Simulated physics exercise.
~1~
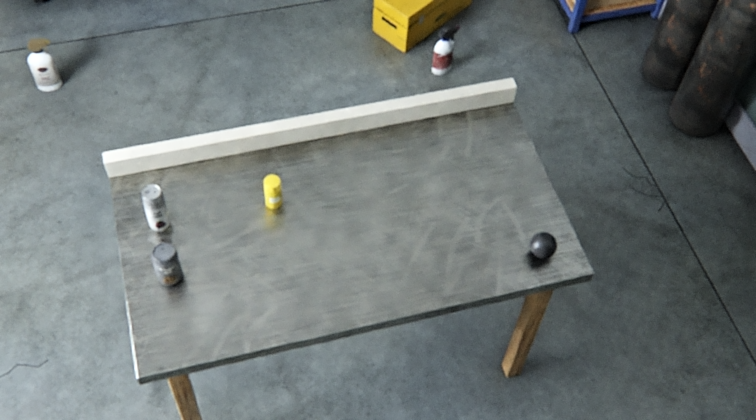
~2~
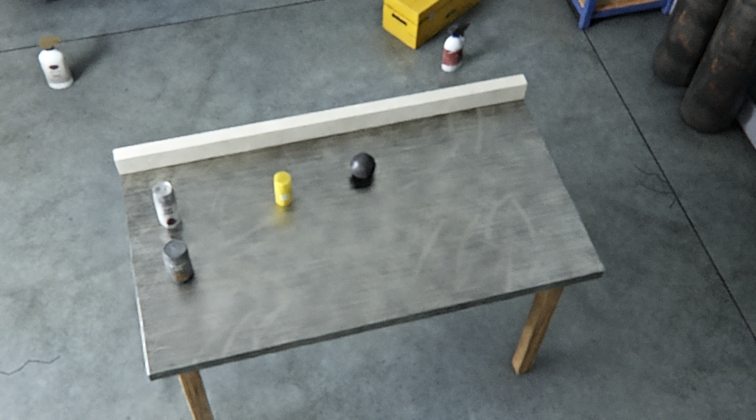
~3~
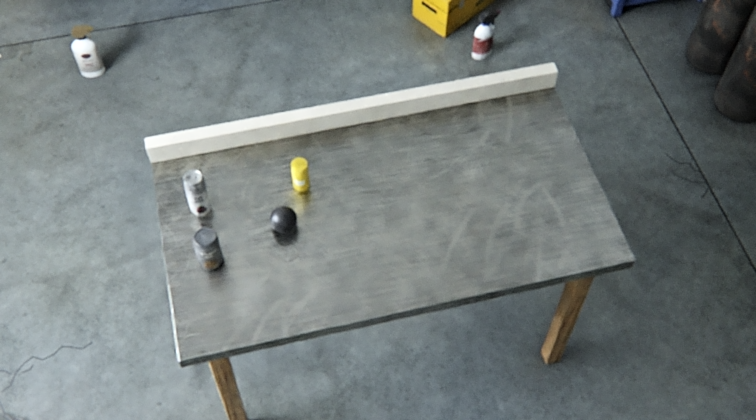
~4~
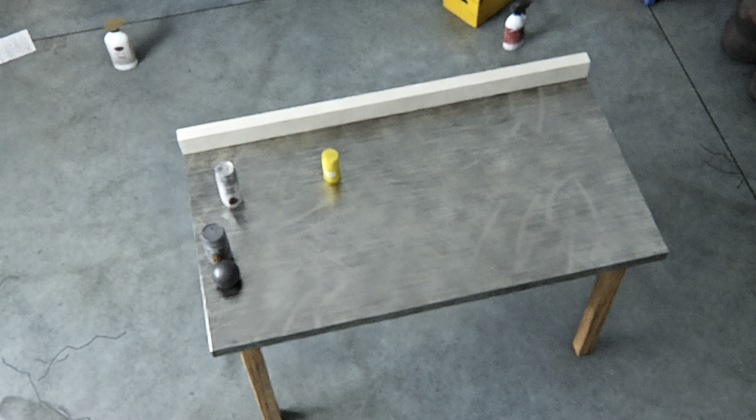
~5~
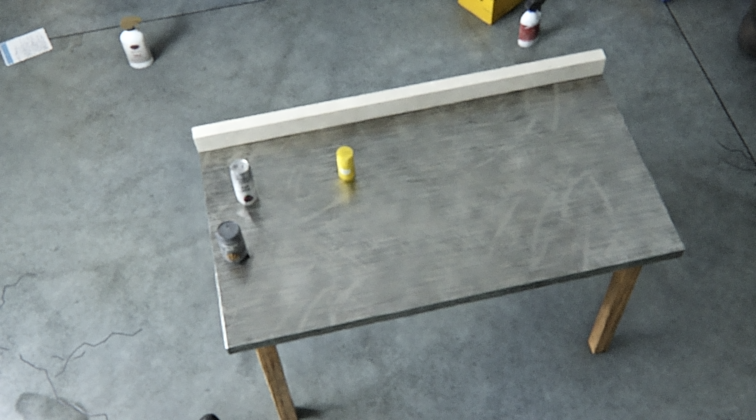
A black ball rolls left, bounces off the batten, and drops off the table's near edge.
